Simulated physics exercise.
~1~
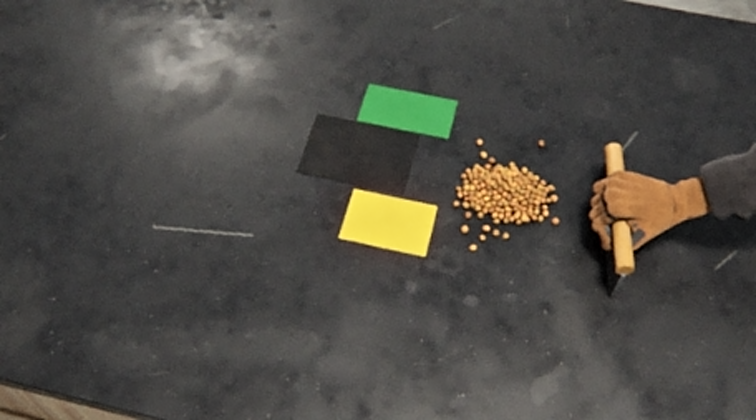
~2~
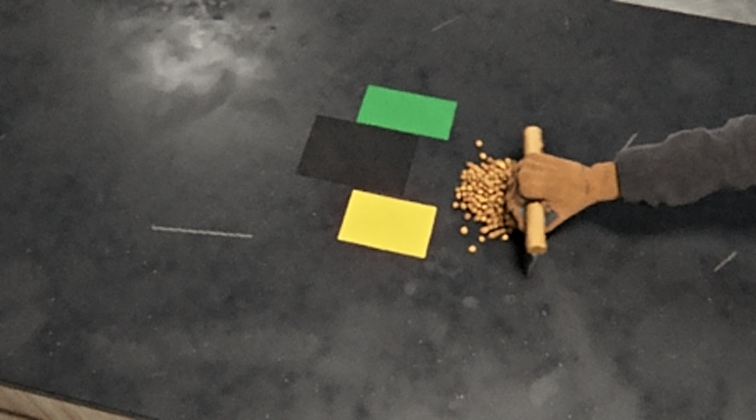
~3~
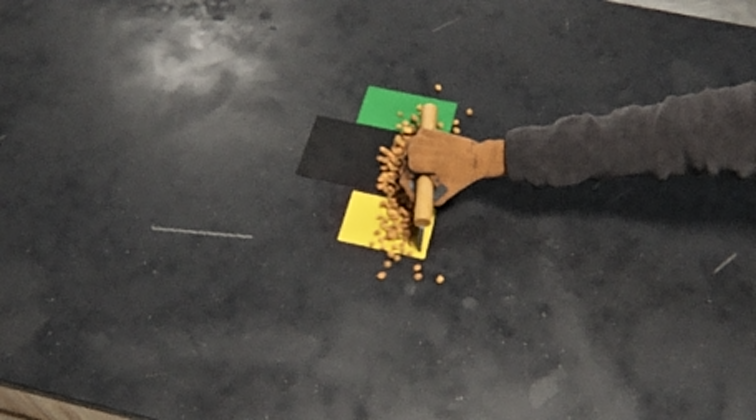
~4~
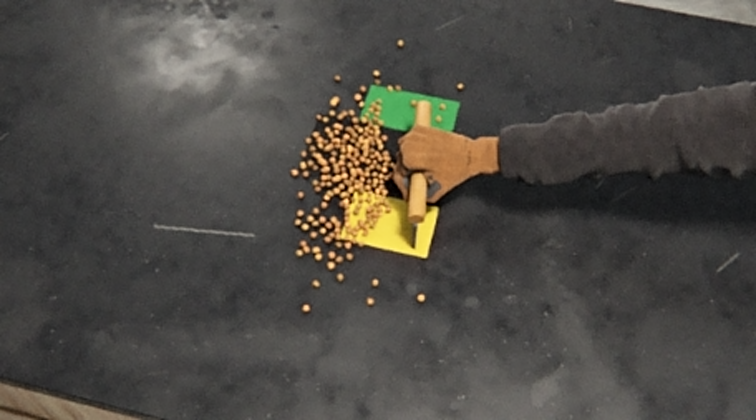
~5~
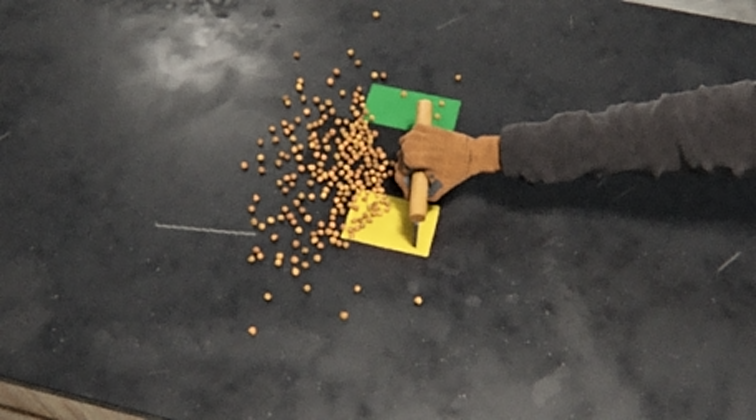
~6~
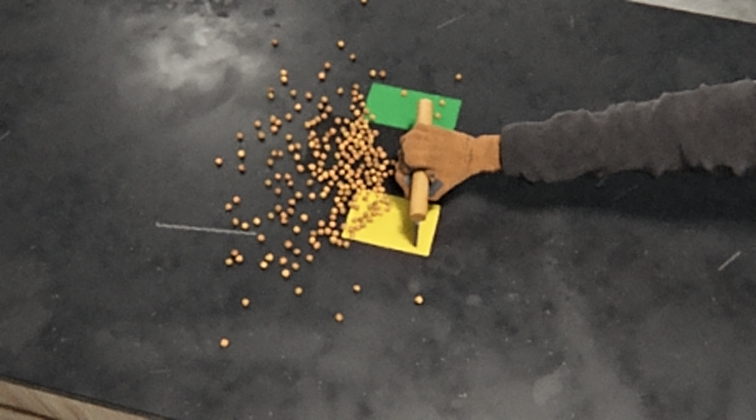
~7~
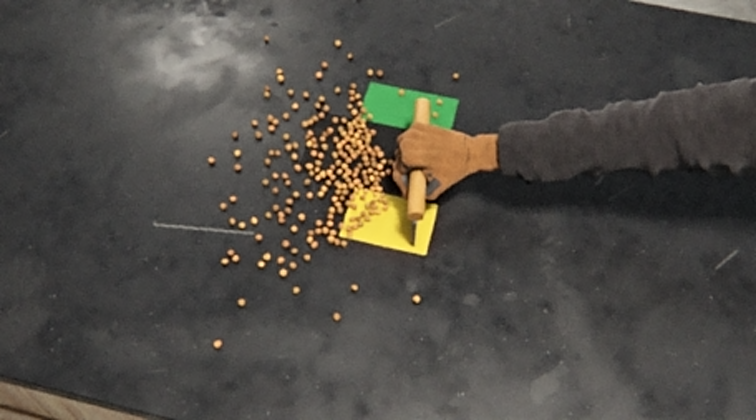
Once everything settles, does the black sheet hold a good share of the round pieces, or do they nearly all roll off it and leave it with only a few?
The black sheet holds a good share of the pieces in a dense cluster. The yellow and green sheets end up with only small shares.
